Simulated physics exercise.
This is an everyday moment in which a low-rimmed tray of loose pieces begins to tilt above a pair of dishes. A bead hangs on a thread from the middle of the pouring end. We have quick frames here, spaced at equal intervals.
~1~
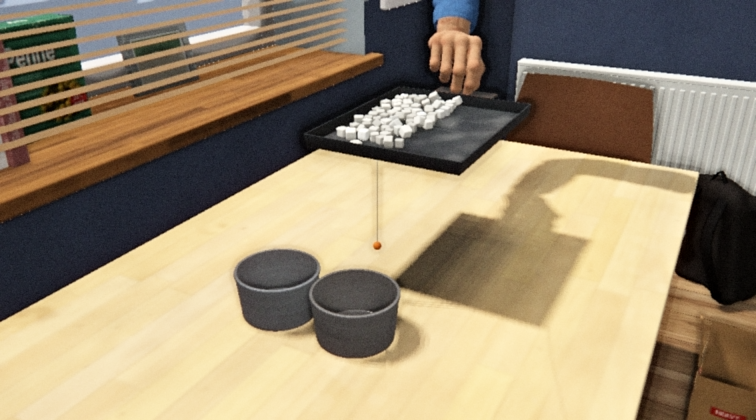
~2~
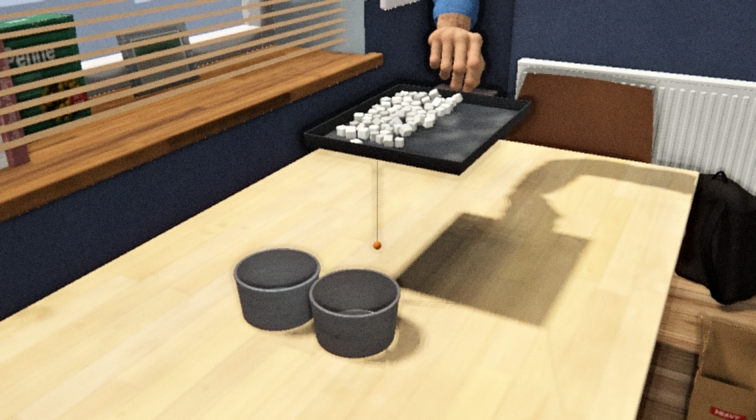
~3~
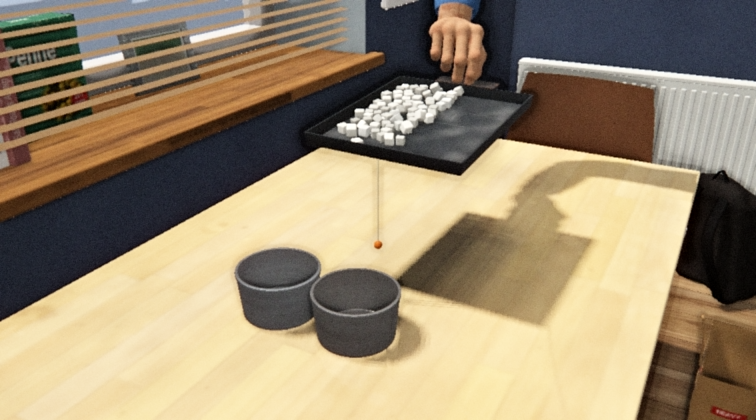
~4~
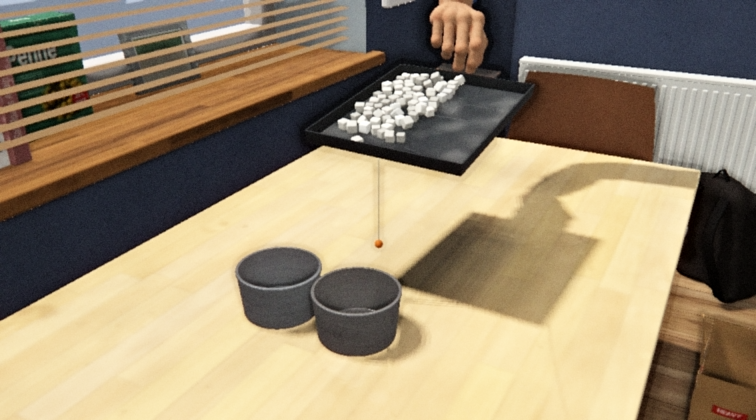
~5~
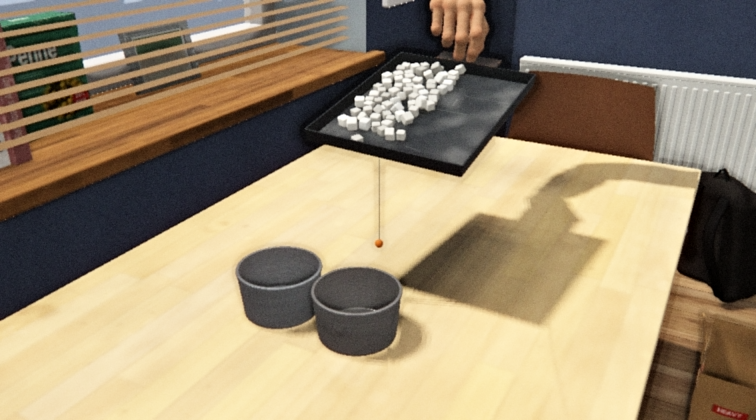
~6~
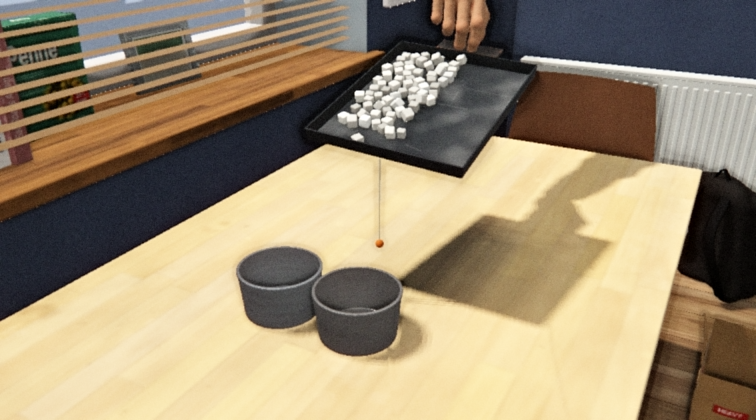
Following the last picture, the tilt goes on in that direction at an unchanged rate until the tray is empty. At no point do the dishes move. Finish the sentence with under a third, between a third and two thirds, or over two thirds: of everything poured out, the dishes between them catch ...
Of everything poured out, the dishes between them catch between a third and two thirds.
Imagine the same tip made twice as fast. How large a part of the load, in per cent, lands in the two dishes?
Close to 40 in a hundred.
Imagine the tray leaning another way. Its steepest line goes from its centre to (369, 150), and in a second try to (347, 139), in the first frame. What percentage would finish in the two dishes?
50 %, give or take, and then 0 %.
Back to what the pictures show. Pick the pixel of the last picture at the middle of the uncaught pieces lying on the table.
I'd mark it at about (426, 333).
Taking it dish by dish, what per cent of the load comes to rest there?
Left dish 0 per cent; right dish 50 per cent.
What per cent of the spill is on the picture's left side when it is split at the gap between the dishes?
Left share: Some 10 per cent.
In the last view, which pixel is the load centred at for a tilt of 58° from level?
Around (393, 131).
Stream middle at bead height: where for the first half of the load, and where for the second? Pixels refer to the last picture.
Around (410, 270) first; around (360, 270) second.
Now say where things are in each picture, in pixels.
Corners of the pouring end (306, 134) and (460, 161), level; middle of the load (399, 117), sugar cubes; left dish (253, 305); right dish (332, 331); bead on its thread (377, 246), in the first frame.
Corners of the pouring end (306, 133) and (460, 162), level; middle of the load (399, 115), in the second frame.
Corners of the pouring end (307, 132) and (461, 162), tipped barely, lowest at the right corner; middle of the load (400, 110), in the third frame.
Corners of the pouring end (307, 130) and (461, 163), tipped a little, lowest at the right corner; middle of the load (401, 103), in the fourth frame.
Corners of the pouring end (307, 129) and (462, 164), tipped a little, lowest at the right corner; middle of the load (401, 97), in the fifth frame.
Corners of the pouring end (307, 128) and (462, 166), tipped a little, lowest at the right corner; middle of the load (403, 93); left dish (256, 303); right dish (335, 329), in the sixth frame.
Just after the last frame, tray tipped steeply; almost all on the tray; just a few in the air.
A moment on, tray tipped right over; almost all on the tray; just a few in the right dish.
Further on, tray tipped past a quarter turn; roughly half in the right dish; about a tenth in the left dish; roughly half outside both.
When it is over, tray tipped past a quarter turn; roughly half in the right dish; about a tenth in the left dish; roughly half outside both.
